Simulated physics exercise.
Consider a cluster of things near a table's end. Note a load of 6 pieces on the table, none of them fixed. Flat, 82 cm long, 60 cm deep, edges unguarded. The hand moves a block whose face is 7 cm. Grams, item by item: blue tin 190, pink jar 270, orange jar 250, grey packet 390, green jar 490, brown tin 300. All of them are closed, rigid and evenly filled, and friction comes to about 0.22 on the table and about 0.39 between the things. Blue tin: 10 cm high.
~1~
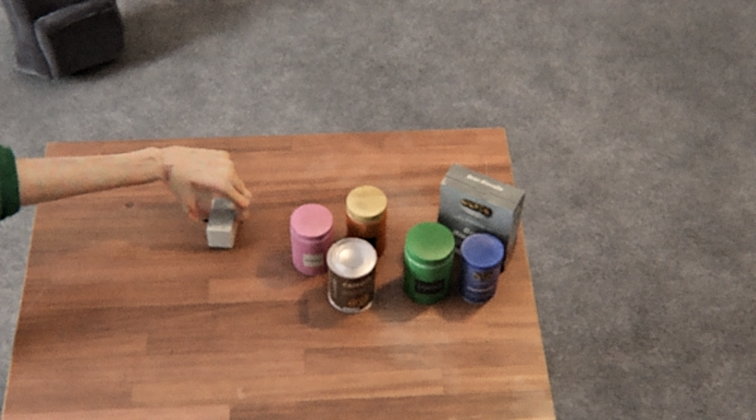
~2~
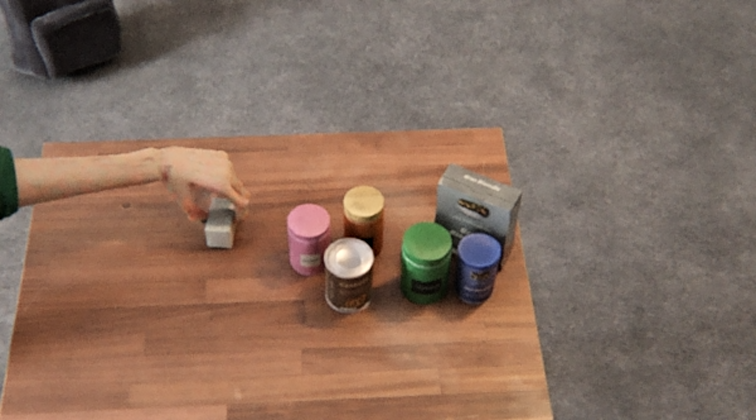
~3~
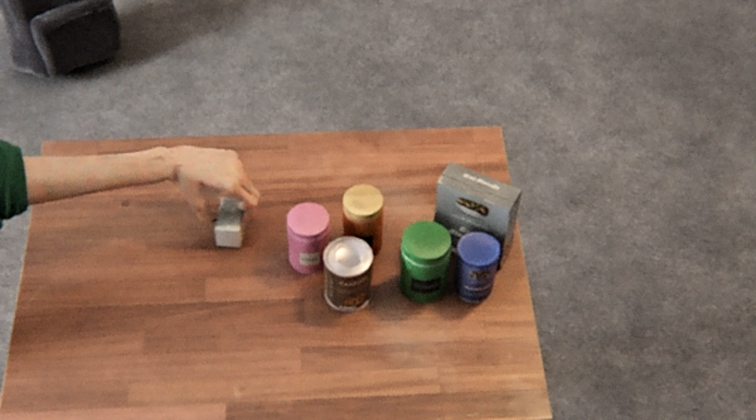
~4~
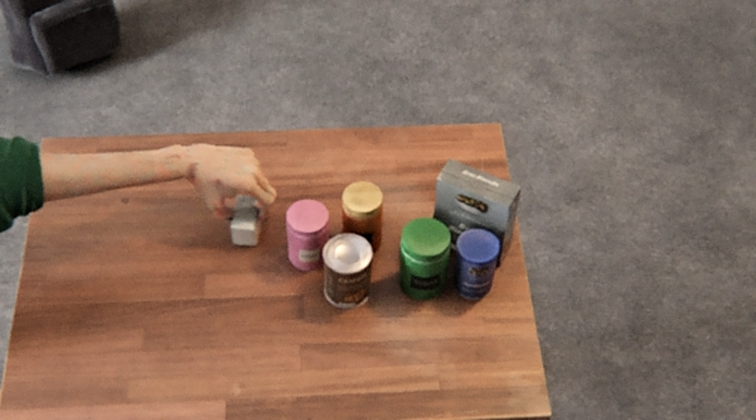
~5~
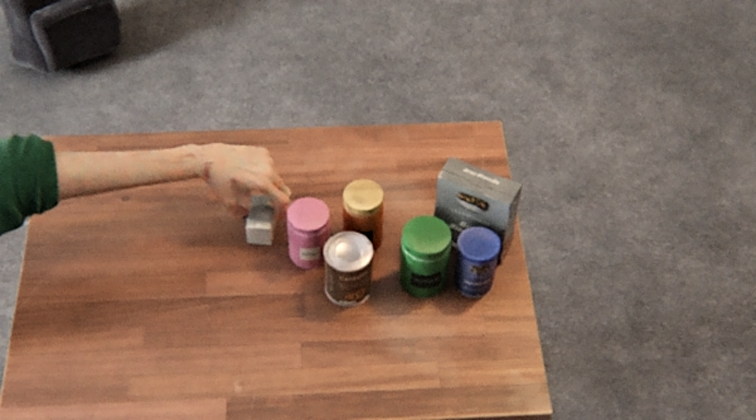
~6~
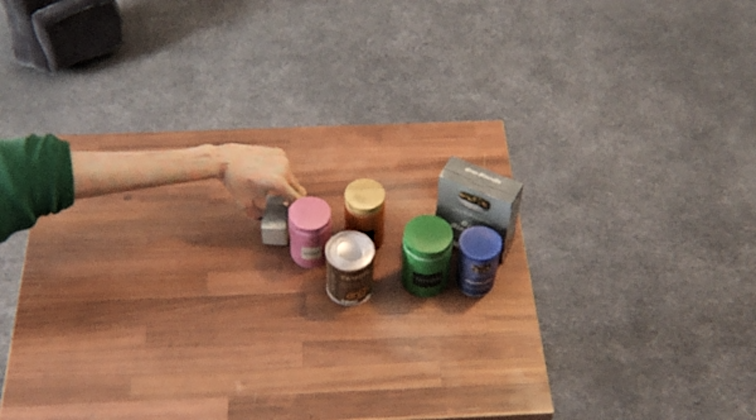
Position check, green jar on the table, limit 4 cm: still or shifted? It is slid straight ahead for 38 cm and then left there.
It is left close by.
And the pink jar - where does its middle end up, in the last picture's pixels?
It settles somewhere near (370, 251).
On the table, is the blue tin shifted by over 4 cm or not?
The blue tin remains in place.
Then, 0.30 s past the last view, pusher on by 16 cm; pink jar shifted 6 cm; brown tin shifted 2 cm.
Then, 0.60 s past the last view, pusher on by 23 cm; pink jar shifted 10 cm; brown tin shifted 5 cm; orange jar shifted 5 cm.
Then, 0.90 s past the last view, pusher on by 30 cm; orange jar shifted 11 cm; pink jar shifted 10 cm; brown tin shifted 5 cm.
Then, 1.10 s past the last view, pusher on by 35 cm; orange jar shifted 16 cm; pink jar shifted 10 cm; grey packet shifted 6 cm.
Finally, not toppled but over 4 cm from the start, pink jar, orange jar, grey packet and brown tin; the other 2 still in place (within 4 cm). Final places as that camera would see them, green jar near (426, 256).
